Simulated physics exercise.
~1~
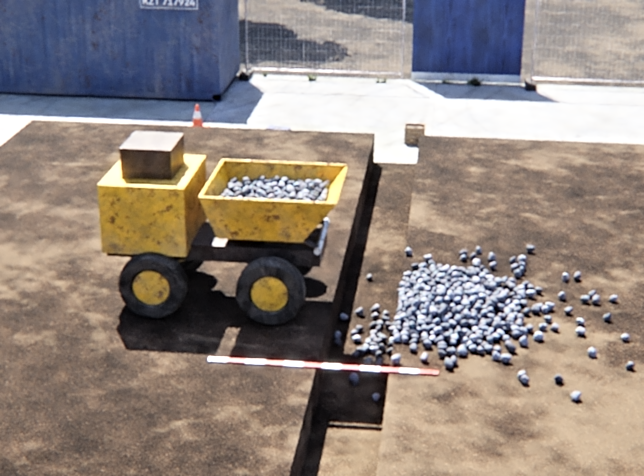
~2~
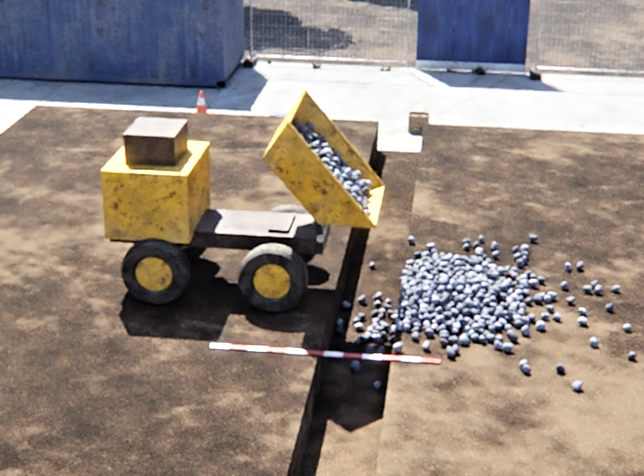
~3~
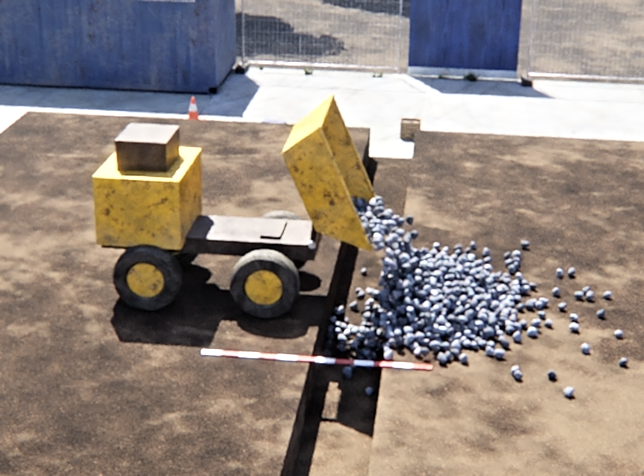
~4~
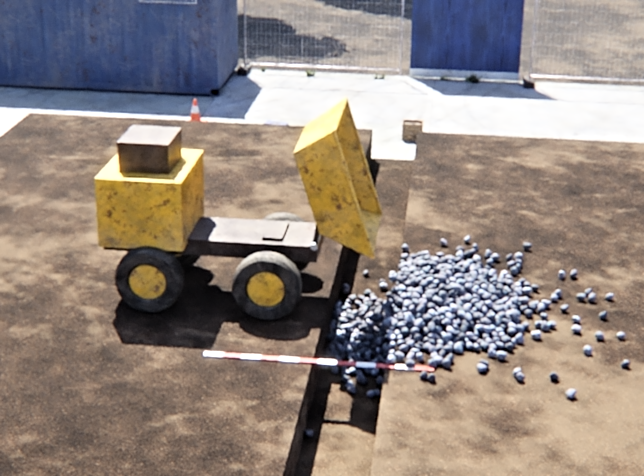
A yellow dumper stands on brown ground with its skip level and full of smooth grey stones, facing a dark trench with a heap of similar stones scattered beyond it. The skip tips up toward the right, and at first the stones stay inside it. As it tilts more steeply, they pour over its lower edge in a thick stream, landing on the near side of the heap and in the trench by the red and white pole. At the end the skip stands steeply raised and emptied, with stones piled in part of the trench and spread across the ground beyond.
